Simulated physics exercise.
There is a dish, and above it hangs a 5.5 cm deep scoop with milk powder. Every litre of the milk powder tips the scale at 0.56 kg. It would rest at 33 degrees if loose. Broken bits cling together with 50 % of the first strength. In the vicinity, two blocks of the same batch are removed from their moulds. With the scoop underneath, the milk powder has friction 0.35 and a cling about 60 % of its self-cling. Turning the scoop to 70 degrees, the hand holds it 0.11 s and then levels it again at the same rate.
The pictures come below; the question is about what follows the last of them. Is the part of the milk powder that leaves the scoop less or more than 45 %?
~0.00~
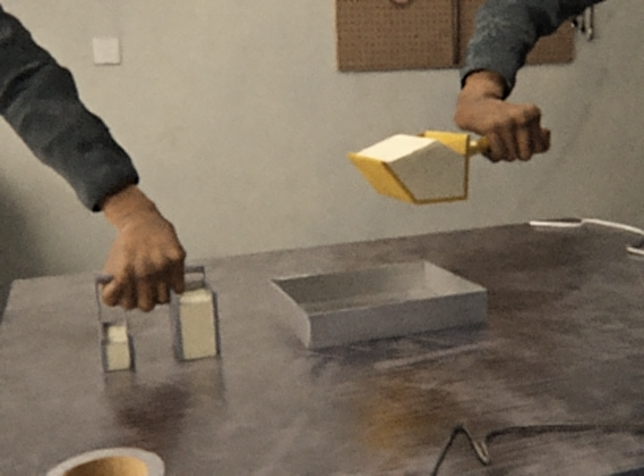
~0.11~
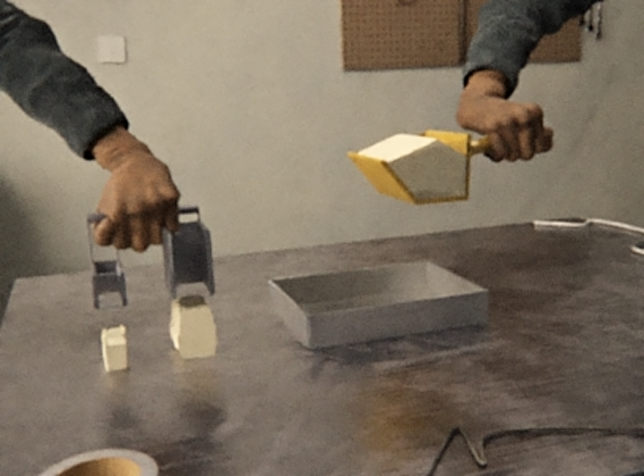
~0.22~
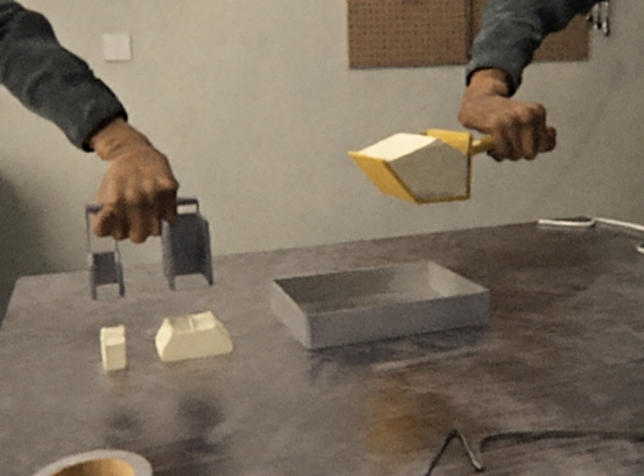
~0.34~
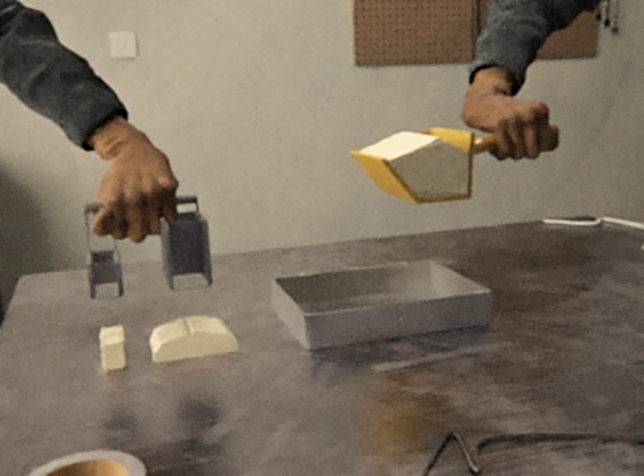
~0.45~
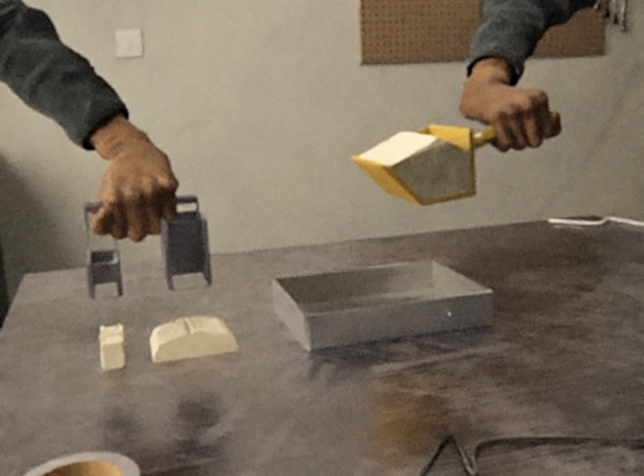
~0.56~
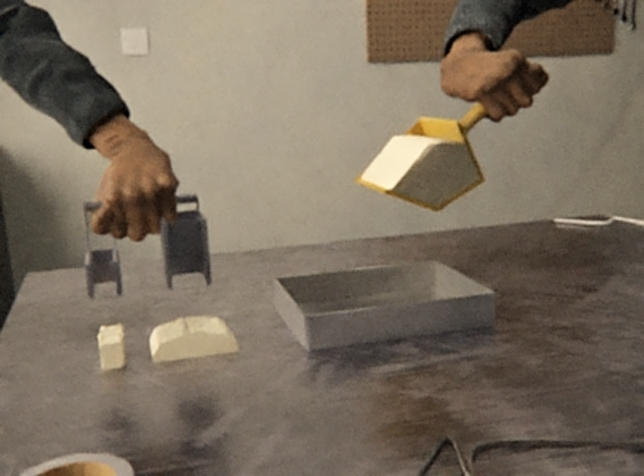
The share of the milk powder that ends up leaving the scoop is higher than 45 %.
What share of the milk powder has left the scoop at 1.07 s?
Reading: Around 50 %.
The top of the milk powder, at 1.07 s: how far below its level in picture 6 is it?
I'd say near 2.5 centimetres.
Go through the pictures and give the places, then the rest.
The first picture shows lip at (385, 161), tilt 0 degrees; crest of the milk powder at (439, 140); block heights 3.4 cm, 7.0 cm (left to right).
The second picture shows lip at (385, 160), tilt 0 degrees; crest of the milk powder at (439, 139); block heights 3.4 cm, 6.3 cm (left to right).
The third picture shows lip at (385, 160), tilt 0 degrees; crest of the milk powder at (441, 139); block heights 3.3 cm, 3.7 cm (left to right).
The fourth picture shows lip at (386, 159), tilt 0 degrees; crest of the milk powder at (442, 138); block heights 3.3 cm, 3.3 cm (left to right).
The fifth picture shows lip at (386, 165), tilt 6 degrees; crest of the milk powder at (437, 138); block heights 3.3 cm, 3.3 cm (left to right).
The sixth picture shows lip at (388, 189), tilt 27 degrees; crest of the milk powder at (438, 142); block heights 3.3 cm, 3.3 cm (left to right).
After 0.80 s, the scoop is at 69 degrees and 0 % has left it.
After 1.07 s, the scoop is at 58 degrees and 48 % has left it.
After 1.35 s, the scoop is at 3 degrees and 51 % has left it.
After 1.62 s, the scoop is at 0 degrees and 51 % has left it.
After 1.73 s, the scoop is at 0 degrees and 51 % has left it.
